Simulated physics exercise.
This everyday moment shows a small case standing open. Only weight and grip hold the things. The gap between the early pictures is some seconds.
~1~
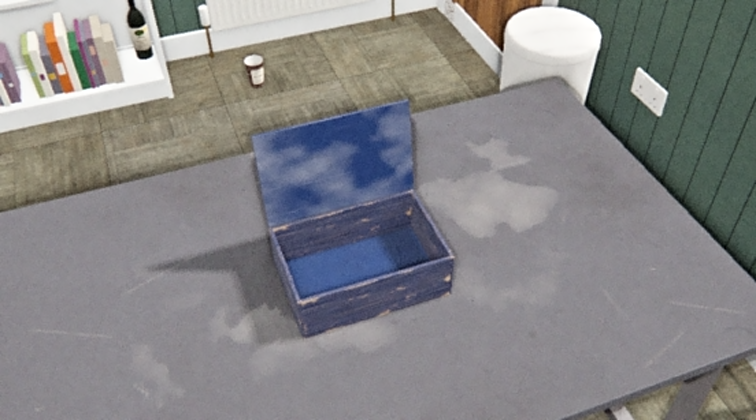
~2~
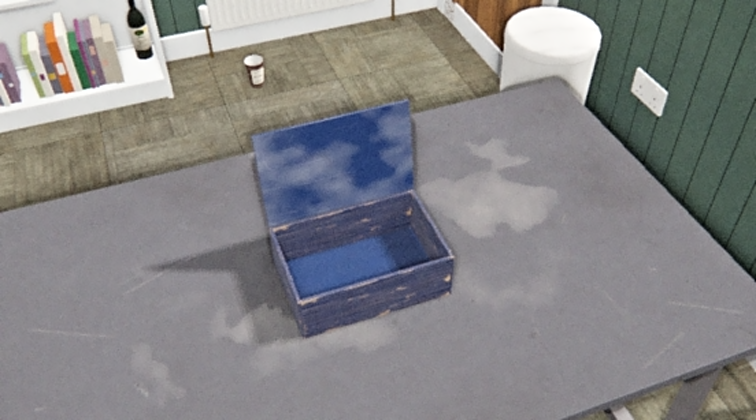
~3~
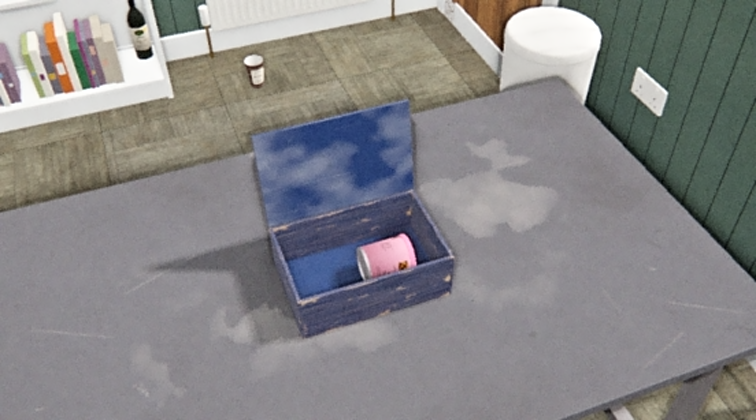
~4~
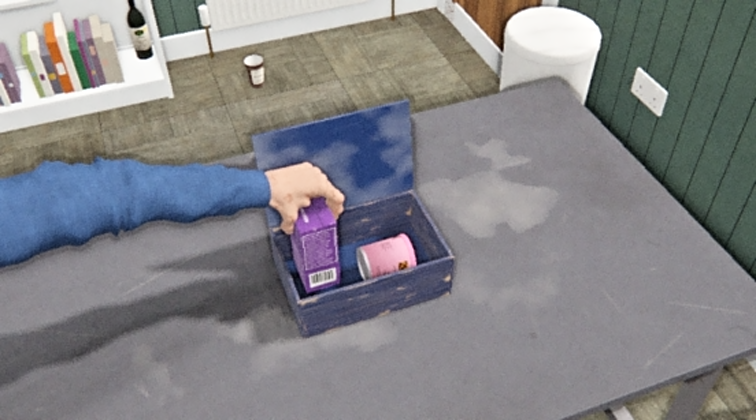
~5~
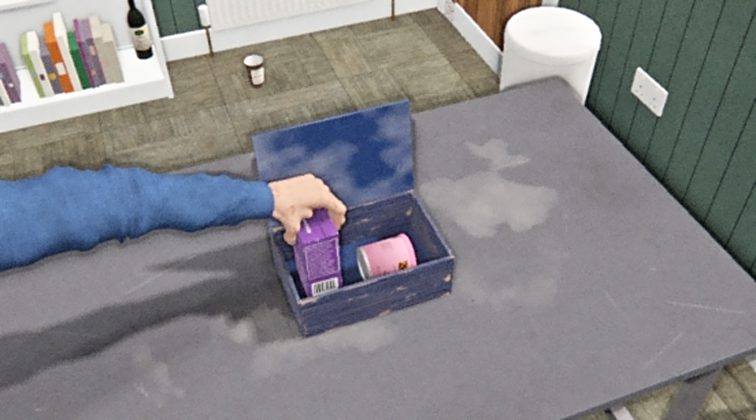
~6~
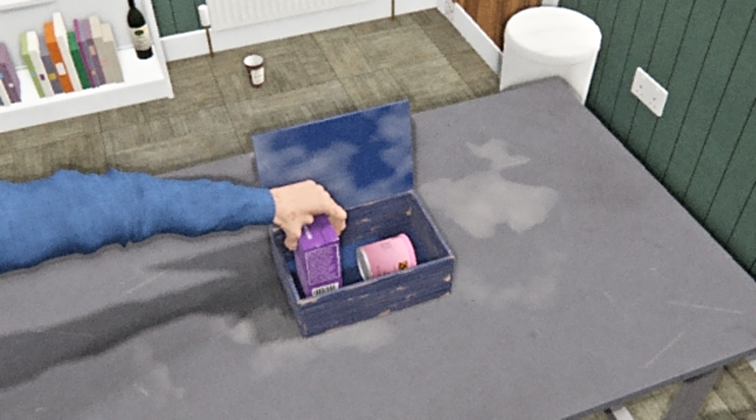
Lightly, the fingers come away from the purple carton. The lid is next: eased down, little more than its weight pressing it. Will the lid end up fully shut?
No.
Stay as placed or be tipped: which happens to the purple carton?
Well, the purple carton stays just as set.
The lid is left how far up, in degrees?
Some 55 degrees above the rim, more or less.
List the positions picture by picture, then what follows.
The last thing is not in view yet, in the first picture.
The last thing is not in view yet, in the second picture.
The last thing is not in view yet; pink tin (386, 260), in the third picture.
Still above its spot; purple carton (314, 243); pink tin (386, 260), in the fourth picture.
Still above its spot; purple carton (316, 252); pink tin (386, 260), in the fifth picture.
Put in, still held; purple carton (317, 258); pink tin (386, 260), in the sixth picture.
Then, 1.10 s after the last picture, lid starting down.
Then, 1.60 s after the last picture, lid 60° above the rim.
Then, 2.60 s after the last picture, lid 55° above the rim.
Then, 4.30 s after the last picture, lid 56° above the rim.
At rest, lid 57° above the rim; both in place. Seen from the same camera at the end, purple carton near (316, 256).
